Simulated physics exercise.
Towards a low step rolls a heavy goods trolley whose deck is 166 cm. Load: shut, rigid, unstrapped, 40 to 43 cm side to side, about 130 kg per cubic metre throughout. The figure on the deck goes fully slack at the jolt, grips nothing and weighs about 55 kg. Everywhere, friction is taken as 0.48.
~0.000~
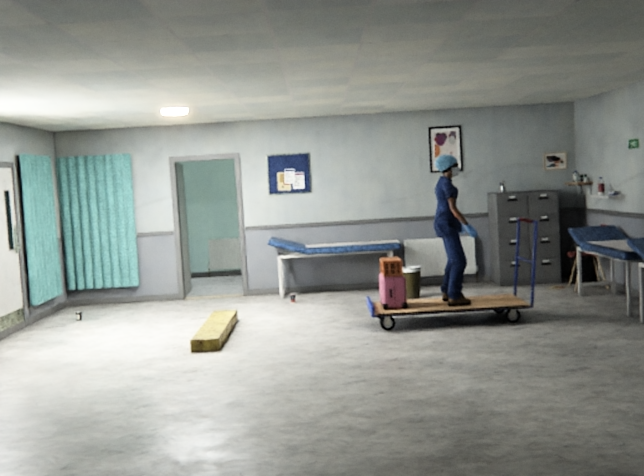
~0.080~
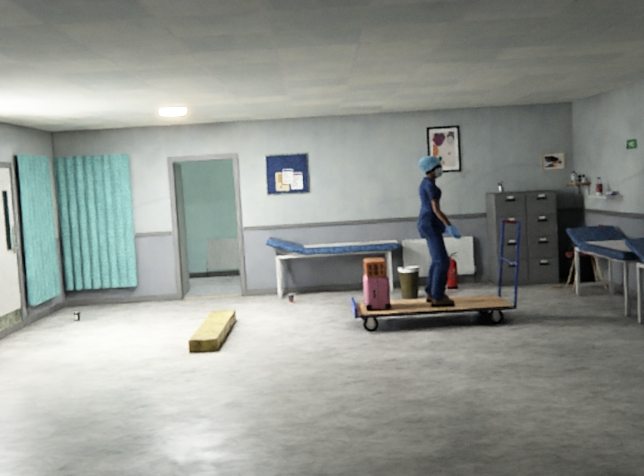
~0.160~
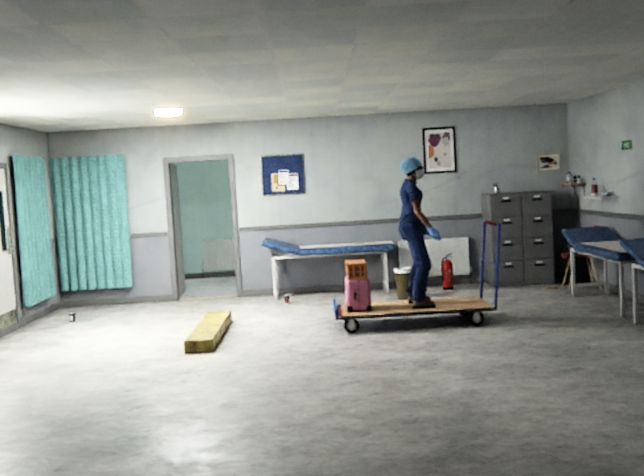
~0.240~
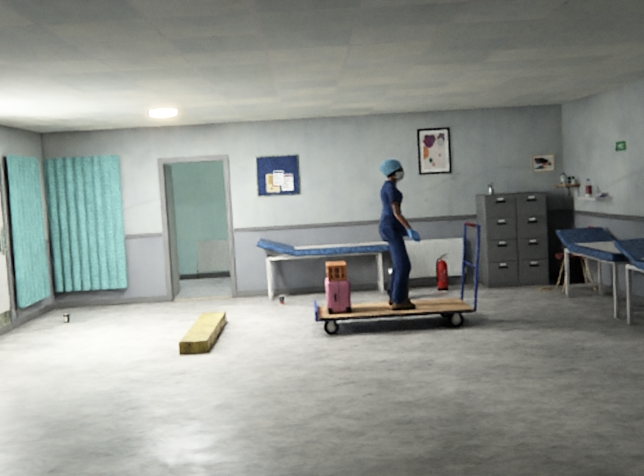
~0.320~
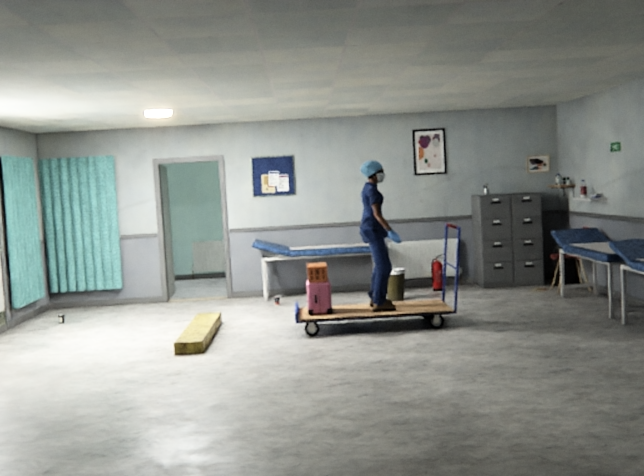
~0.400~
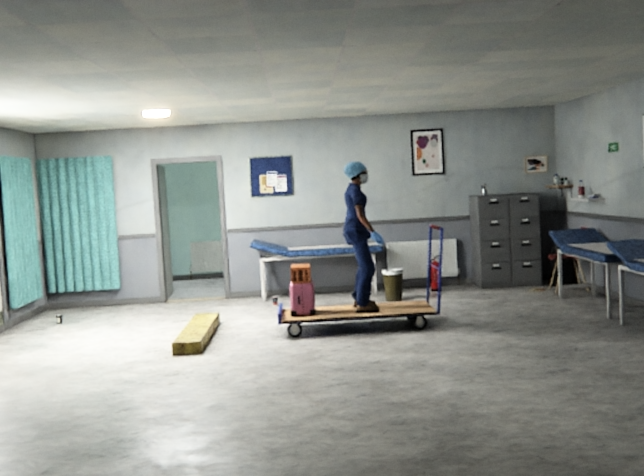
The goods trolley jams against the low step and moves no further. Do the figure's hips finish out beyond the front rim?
Yes.
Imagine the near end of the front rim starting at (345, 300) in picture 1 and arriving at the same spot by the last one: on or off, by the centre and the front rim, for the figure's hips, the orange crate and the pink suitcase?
Hips - kept, orange - dropped, pink - kept.
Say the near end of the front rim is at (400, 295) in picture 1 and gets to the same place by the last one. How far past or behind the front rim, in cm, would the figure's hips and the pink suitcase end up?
So the hips come to rest 100 cm beyond the front rim, while the pink item lands 60 cm beyond it.
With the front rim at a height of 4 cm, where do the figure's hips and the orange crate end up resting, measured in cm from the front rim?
Both go over - hips 50 cm past, orange 90 cm past.
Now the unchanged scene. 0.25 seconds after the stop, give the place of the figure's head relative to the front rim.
50 cm behind the rim.
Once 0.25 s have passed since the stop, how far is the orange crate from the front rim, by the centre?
Roughly 15 cm beyond the front rim.
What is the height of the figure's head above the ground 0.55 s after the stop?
90 cm up.
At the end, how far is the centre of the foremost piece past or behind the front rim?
Roughly 100 cm beyond the front rim.
The wheels strike at 0.82 s.
After 1.37 s the figure's hips are 3 cm behind the rim, near (203, 278) in the last picture's view.
After 1.82 s the figure's hips are 29 cm past the rim, near (175, 290) in the last picture's view.
At rest, 4.8 s, past the rim, orange crate, pink suitcase and the figure's hips; nothing is left behind it.
